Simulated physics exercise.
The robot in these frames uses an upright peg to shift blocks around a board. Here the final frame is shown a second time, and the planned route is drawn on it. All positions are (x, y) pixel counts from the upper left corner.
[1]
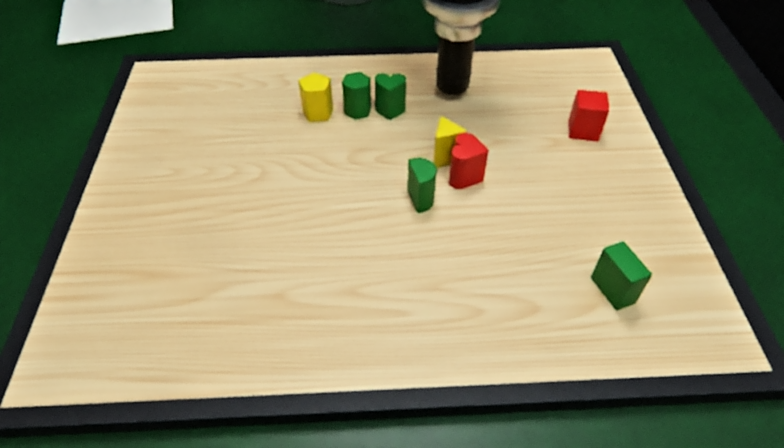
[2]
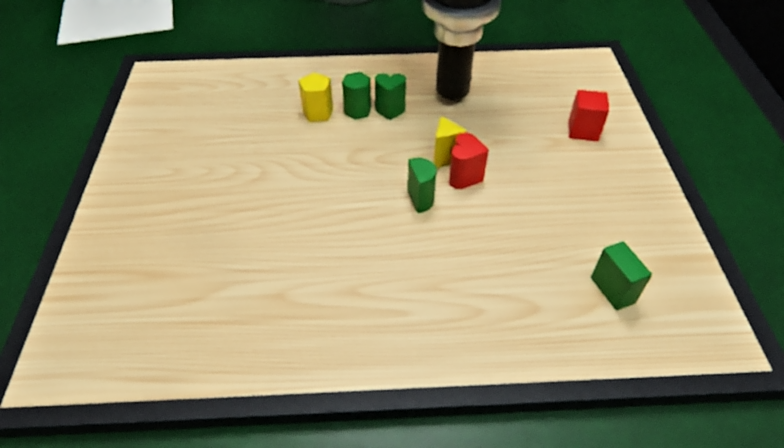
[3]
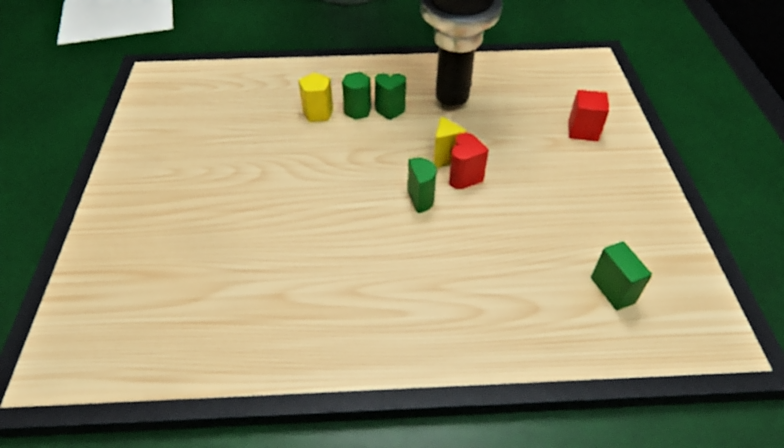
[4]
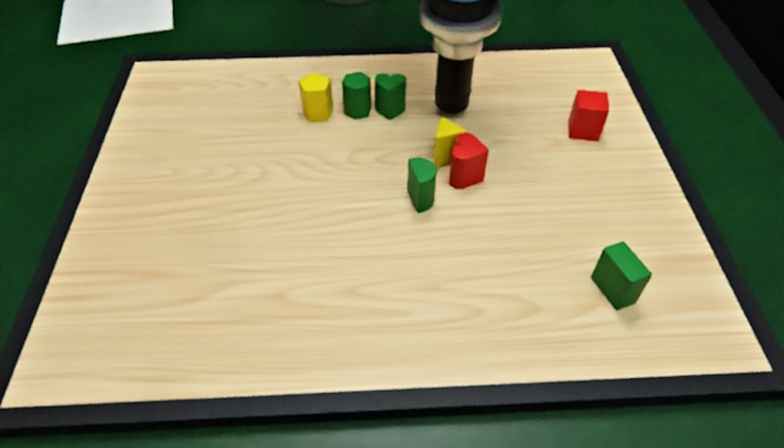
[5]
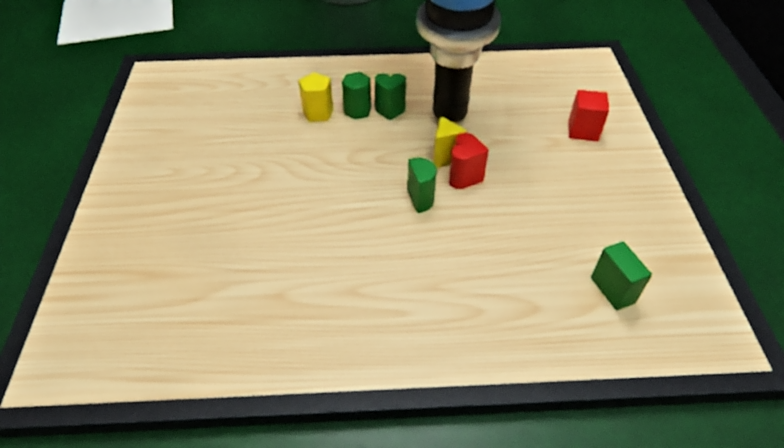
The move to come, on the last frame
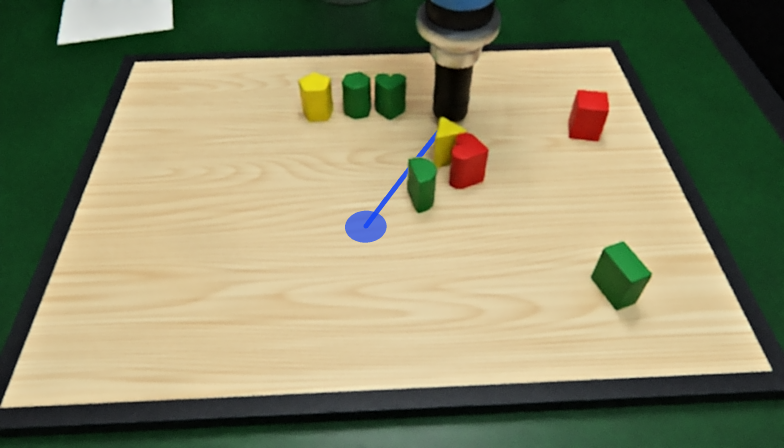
The footage shows a robot's dark upright peg moving slowly a short way down the wooden board toward a yellow triangle beside a red heart block, while the green, yellow and red blocks all stay where they are.
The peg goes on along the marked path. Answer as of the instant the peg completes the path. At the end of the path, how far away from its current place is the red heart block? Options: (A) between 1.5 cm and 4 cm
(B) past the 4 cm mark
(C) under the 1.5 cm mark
Answer: C.
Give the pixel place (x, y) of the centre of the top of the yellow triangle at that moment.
(440, 146)
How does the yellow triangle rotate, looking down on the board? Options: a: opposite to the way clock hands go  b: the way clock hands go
(a)
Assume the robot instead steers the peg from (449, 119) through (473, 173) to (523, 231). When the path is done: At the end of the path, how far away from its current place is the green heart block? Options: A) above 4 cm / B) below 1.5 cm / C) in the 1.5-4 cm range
Letter B.
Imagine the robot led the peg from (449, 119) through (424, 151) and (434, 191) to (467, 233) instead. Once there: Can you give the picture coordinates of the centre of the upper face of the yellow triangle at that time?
It is going to be at (487, 176).
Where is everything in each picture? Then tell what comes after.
In the first picture, peg tip (453, 85); block tops, green heart block (390, 80); green half-round block (423, 168); yellow triangle (448, 128); red heart block (468, 146).
In the second picture, peg (453, 90); blocks unchanged.
In the third picture, peg (452, 96); blocks unchanged.
In the fourth picture, peg (452, 103); blocks unchanged.
In the fifth picture, peg (450, 112); green heart block (390, 80); green half-round block (423, 168); yellow triangle (448, 128); red heart block (468, 146).
Path on the board, from (449, 119) to (366, 226).
The first path, step by step. One third of the way, peg (424, 143); yellow triangle (447, 136), turned 60° anticlockwise.
Two thirds of the way, peg (396, 179); green half-round block (423, 175), turned 40° anticlockwise; yellow triangle (440, 146), turned 105° anticlockwise; red heart block (472, 148).
At the end, peg (365, 219); green heart block in place; green half-round block (422, 178), turned 60° anticlockwise; yellow triangle (440, 146), turned 105° anticlockwise; red heart block (472, 148).
